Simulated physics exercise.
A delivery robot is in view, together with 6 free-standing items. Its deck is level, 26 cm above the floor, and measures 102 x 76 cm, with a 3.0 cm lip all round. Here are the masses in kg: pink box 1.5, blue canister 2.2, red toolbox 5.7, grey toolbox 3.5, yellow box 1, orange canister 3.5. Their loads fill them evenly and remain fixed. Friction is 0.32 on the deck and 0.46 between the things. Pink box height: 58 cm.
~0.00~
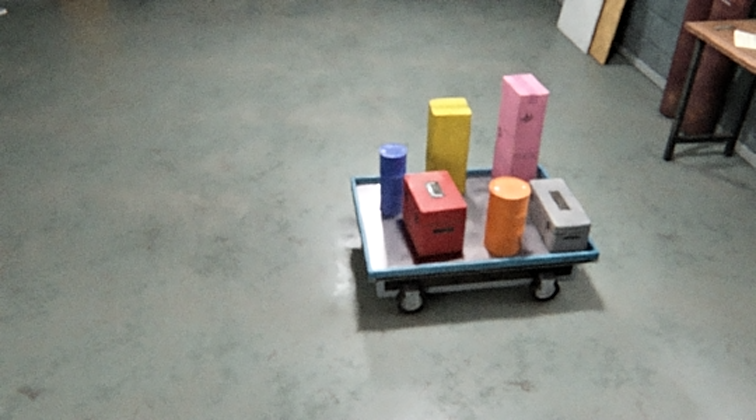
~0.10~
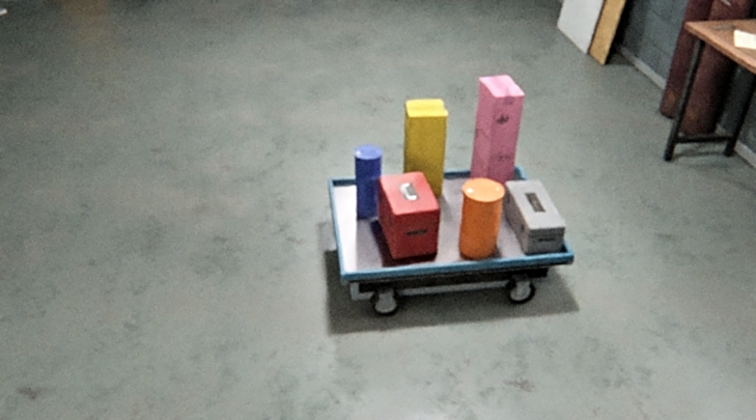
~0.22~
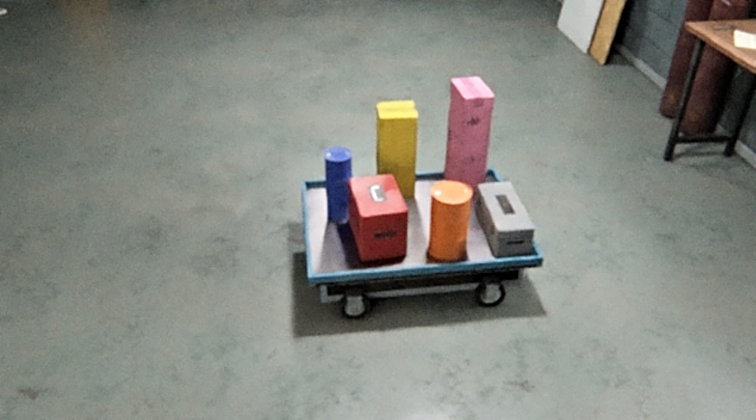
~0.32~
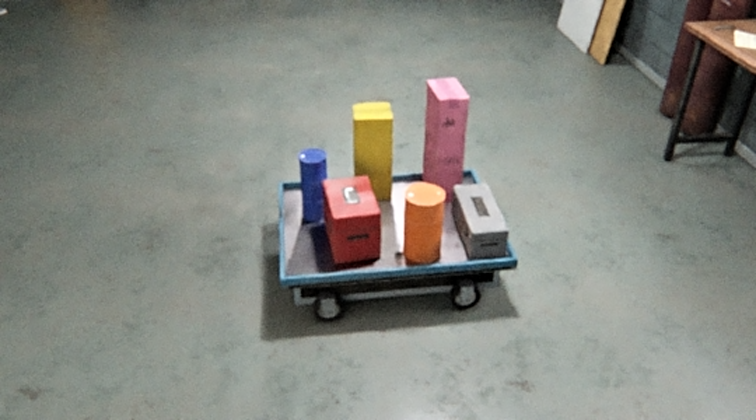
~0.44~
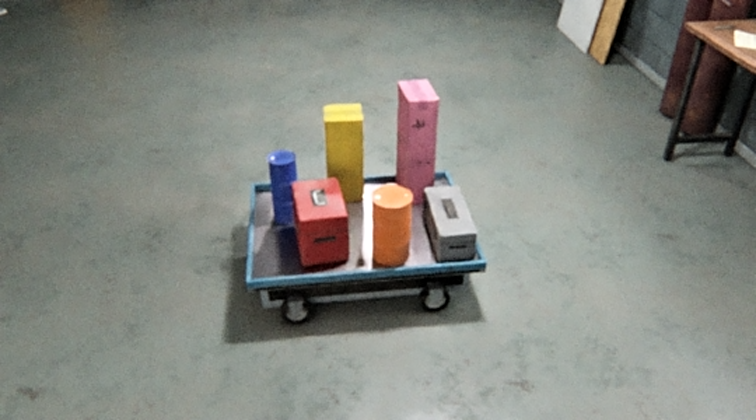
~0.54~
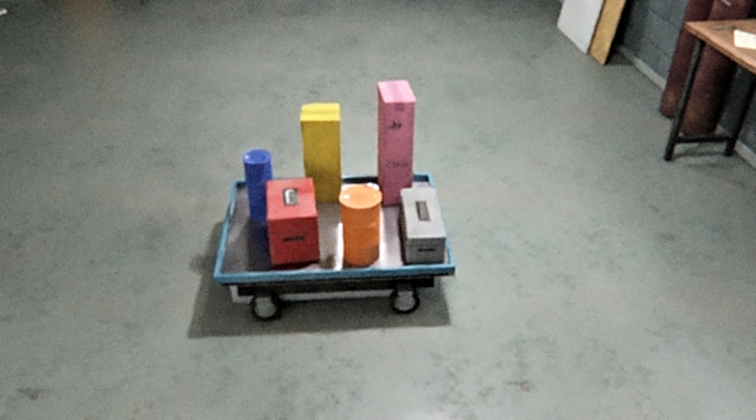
A blue-edged platform cart carrying coloured boxes, canisters and toolboxes rolling steadily leftward across a grey floor, turning slightly.
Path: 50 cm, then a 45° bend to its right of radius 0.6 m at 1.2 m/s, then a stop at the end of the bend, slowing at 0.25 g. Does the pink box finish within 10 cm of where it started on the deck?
Yes.
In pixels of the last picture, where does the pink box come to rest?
Around pixel (276, 115).
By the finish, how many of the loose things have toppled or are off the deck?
It comes to 1.
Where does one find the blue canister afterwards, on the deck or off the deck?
Blue canister: Goes out of bounds.
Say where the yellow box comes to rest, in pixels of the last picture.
It ends up near (220, 107).
After 0.74 s, 89 cm covered, turned 23°; blue canister moved 16 cm; red toolbox moved 9 cm; yellow box moved 7 cm.
After 0.94 s, 113 cm covered, turned 42°; blue canister 5° off upright; yellow box moved 10 cm; red toolbox moved 9 cm.
After 1.44 s, 155 cm covered, turned 45°; blue canister now off the deck; yellow box moved 10 cm; red toolbox moved 8 cm.
In the end (2.0 s), off the deck, blue canister; the other 5 under 10 cm from the start. In the last view, pink box near (276, 115).
